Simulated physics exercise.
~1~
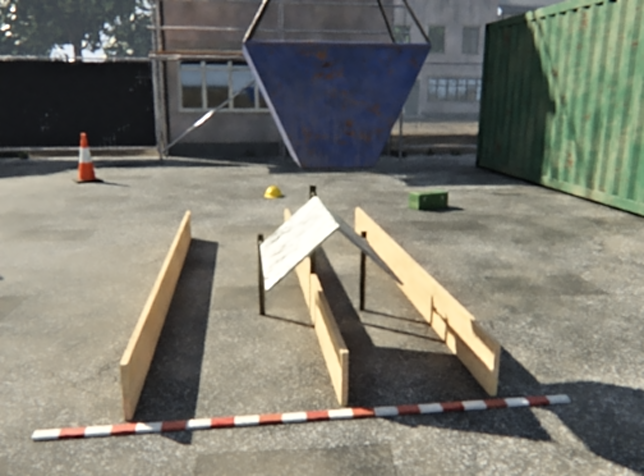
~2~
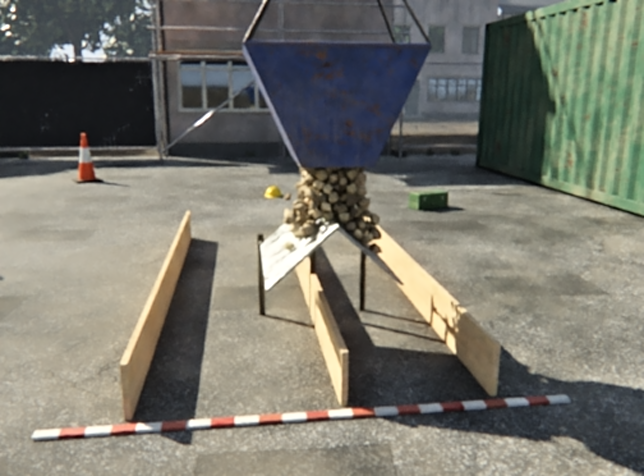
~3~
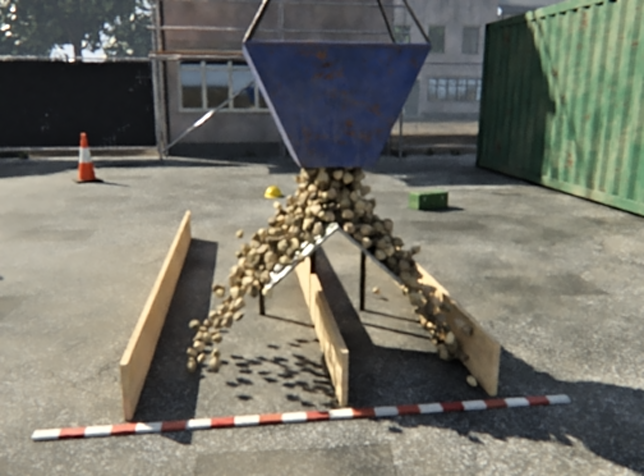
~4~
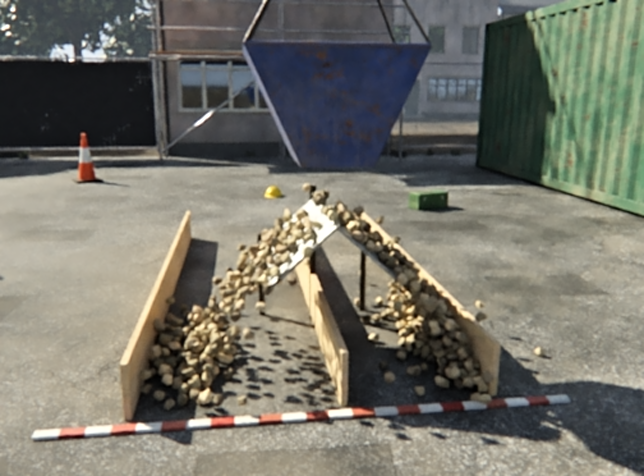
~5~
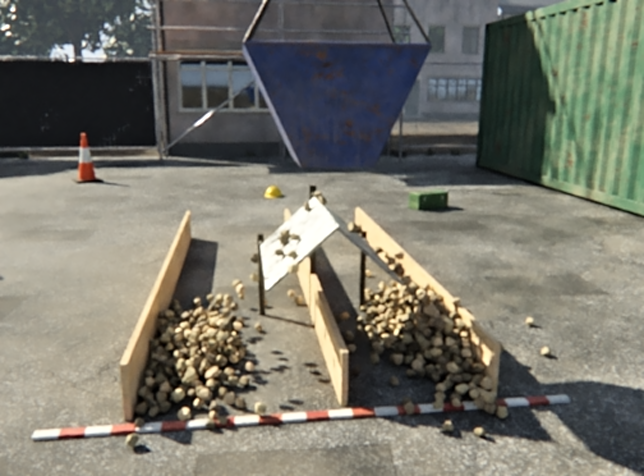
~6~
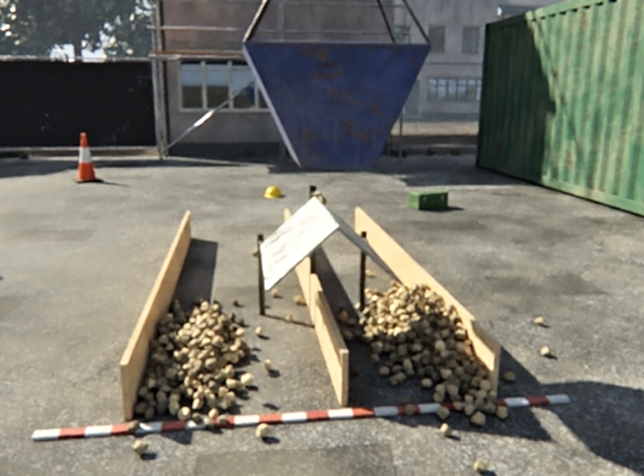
In a paved yard, stones pouring from a blue skip onto sloping plates, splitting into two plank bays, the right pile larger.
